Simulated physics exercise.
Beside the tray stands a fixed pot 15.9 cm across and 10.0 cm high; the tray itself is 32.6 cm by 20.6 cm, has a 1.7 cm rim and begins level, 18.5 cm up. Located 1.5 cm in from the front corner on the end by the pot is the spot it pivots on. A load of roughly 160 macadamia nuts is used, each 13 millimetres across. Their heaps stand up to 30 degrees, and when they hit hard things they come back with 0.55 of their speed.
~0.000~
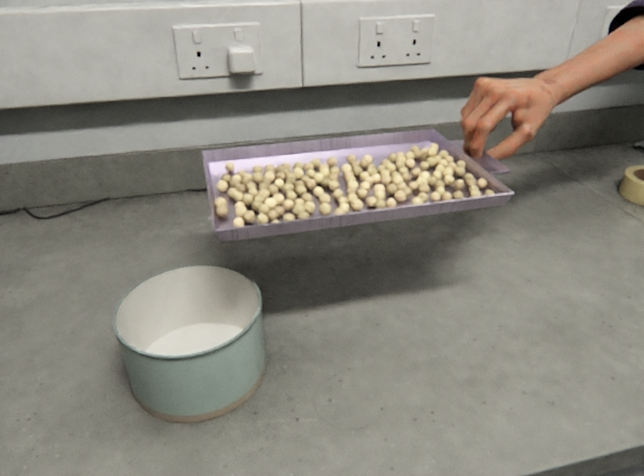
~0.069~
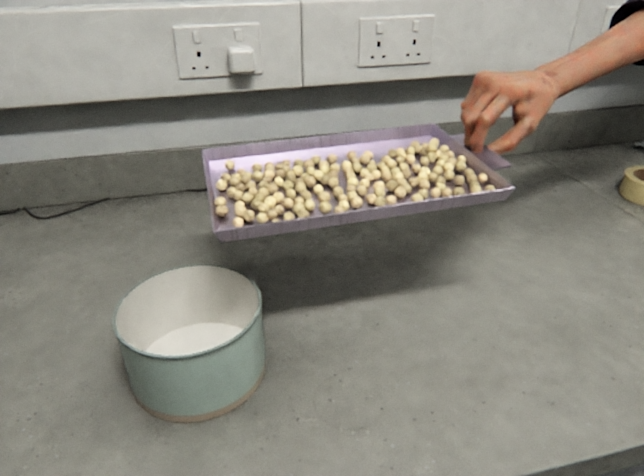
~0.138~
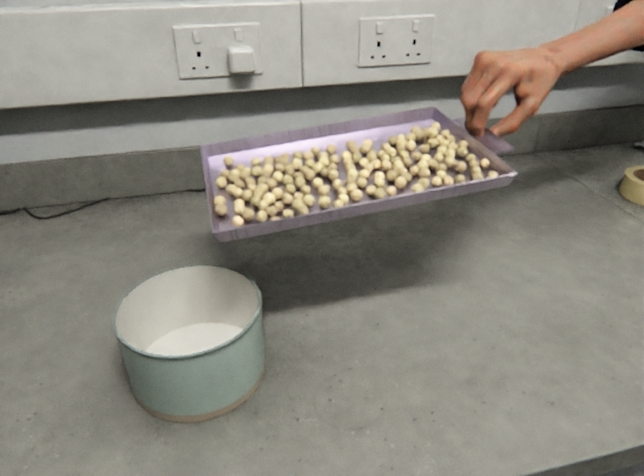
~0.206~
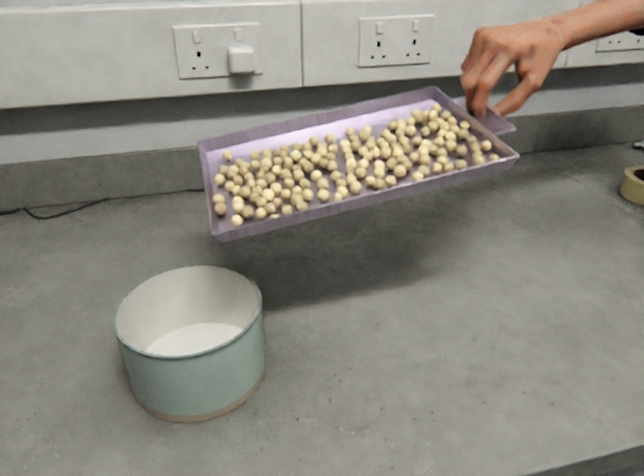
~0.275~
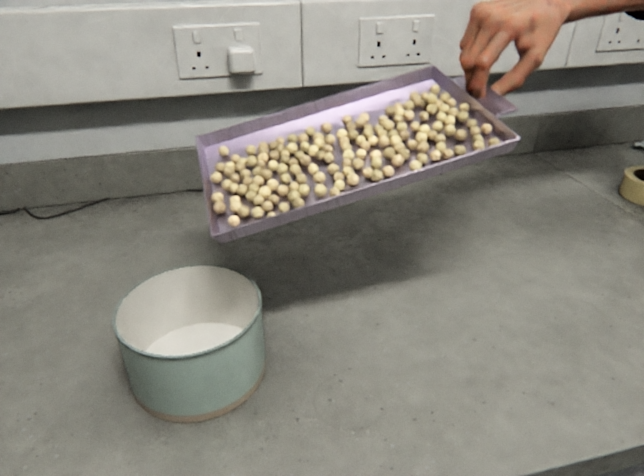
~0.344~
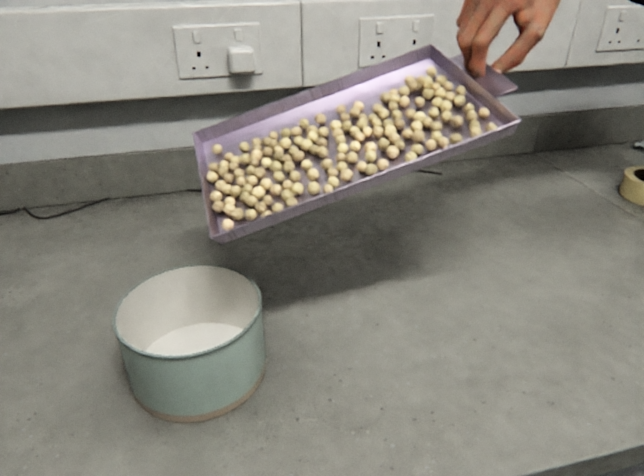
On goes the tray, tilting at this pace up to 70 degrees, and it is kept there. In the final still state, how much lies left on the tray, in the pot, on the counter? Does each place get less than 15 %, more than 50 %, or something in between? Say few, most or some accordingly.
Tray: Few. Pot: Most. Counter: Few.
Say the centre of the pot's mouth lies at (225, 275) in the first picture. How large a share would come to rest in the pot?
Roughly 35 per cent.
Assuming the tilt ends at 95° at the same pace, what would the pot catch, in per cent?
I'd put it at close to 90 per cent.
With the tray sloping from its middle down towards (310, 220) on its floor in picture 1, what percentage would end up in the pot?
My guess is roughly 55 percent.
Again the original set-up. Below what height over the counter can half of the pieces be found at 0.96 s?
Some 26 cm.
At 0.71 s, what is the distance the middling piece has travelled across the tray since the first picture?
It has moved some 7 cm from its start.
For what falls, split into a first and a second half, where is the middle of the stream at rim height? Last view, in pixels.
First near (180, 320), later near (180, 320).
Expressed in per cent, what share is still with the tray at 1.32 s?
I'd put it at roughly 30 per cent.
Then, at 0.71 s, tilt 43 degrees; the tray holds 100 %, the pot 0 %.
After 0.96 s, tilt 60 degrees; the tray holds 95 %, the pot 0 %.
After 1.32 s, tilt 70 degrees; the tray holds 30 %, the pot 50 %.
By 2.5 s all is still; tray 10 %, pot 85 %, counter 10 %.
